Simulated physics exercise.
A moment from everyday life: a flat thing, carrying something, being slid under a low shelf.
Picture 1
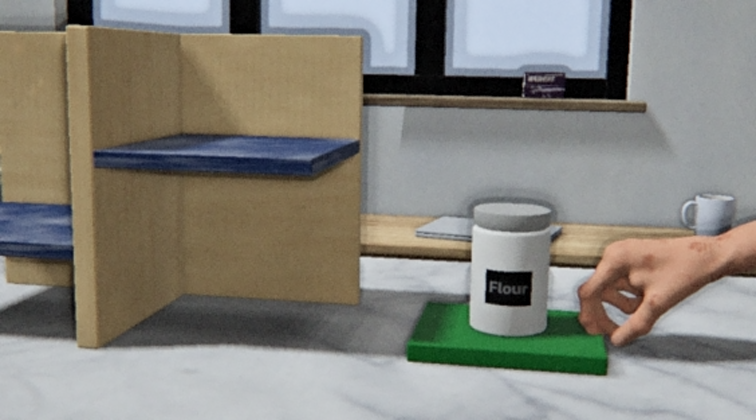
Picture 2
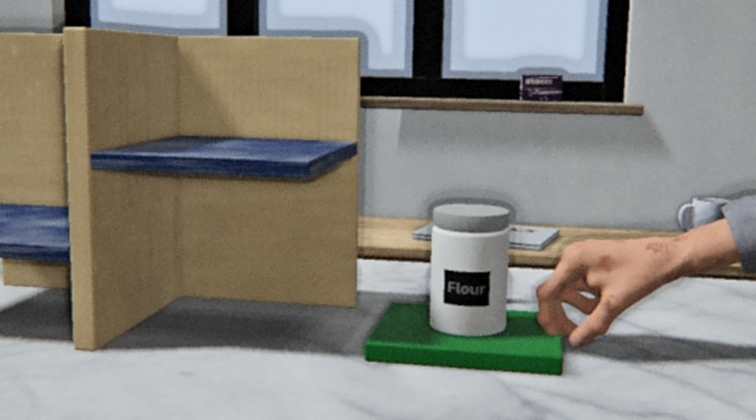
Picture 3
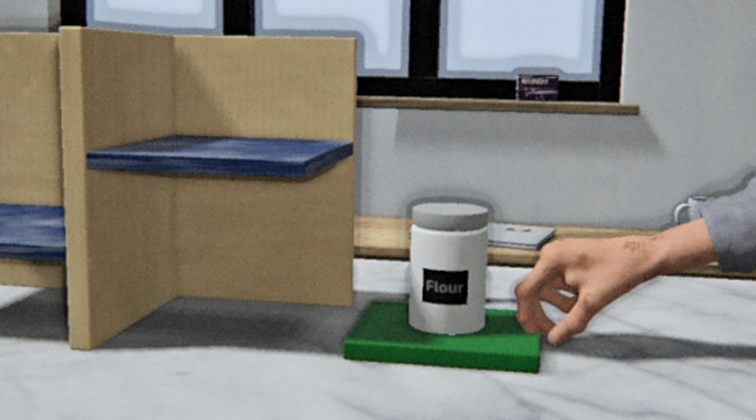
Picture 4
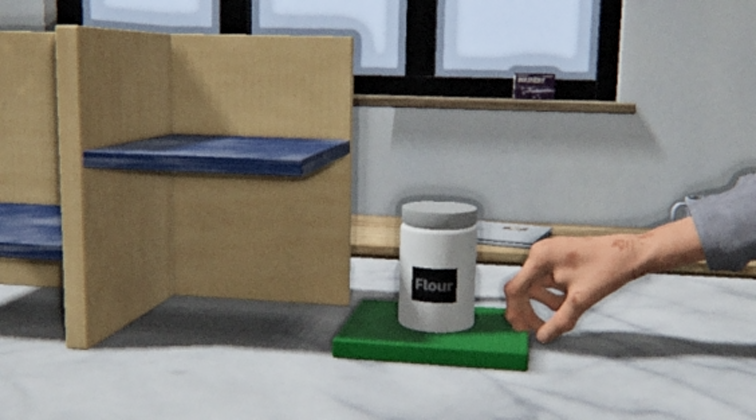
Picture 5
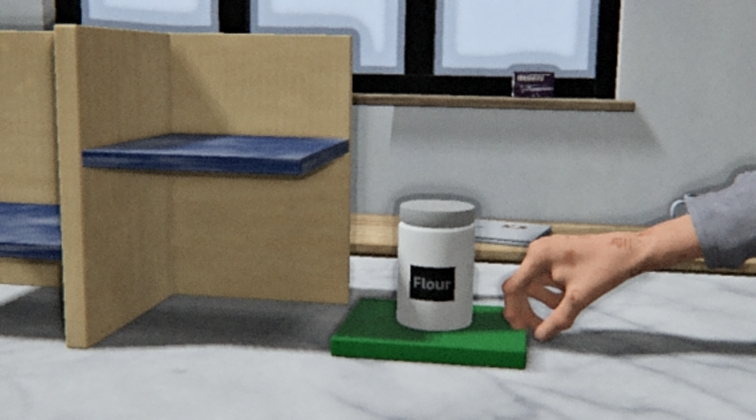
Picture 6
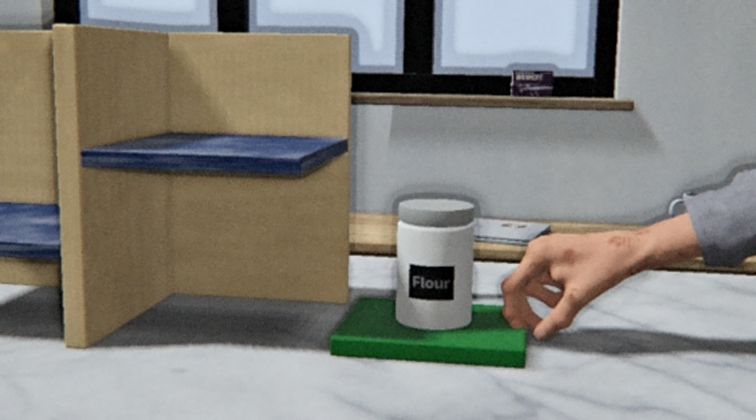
In this clip, a hand slides a green tray carrying a white flour jar leftward across a marble surface toward a wooden unit with blue shelves, the movement slowing until the tray, jar and hand show almost no motion.
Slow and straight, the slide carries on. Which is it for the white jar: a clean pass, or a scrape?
Goes in unharmed.
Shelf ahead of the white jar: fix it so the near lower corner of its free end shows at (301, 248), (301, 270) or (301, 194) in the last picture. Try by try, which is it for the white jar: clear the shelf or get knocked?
One after another: It hits the shelf; hits the shelf; goes underneath.
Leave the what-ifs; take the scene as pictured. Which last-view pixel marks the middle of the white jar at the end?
Around (240, 254).
Then, 0.66 s on from there, white jar riding along near (387, 261).
Then, 1.22 s on from there, white jar riding along near (323, 258).
Then, 1.68 s on from there, white jar riding along near (272, 256).
In the end, the white jar passes below, near (240, 254).
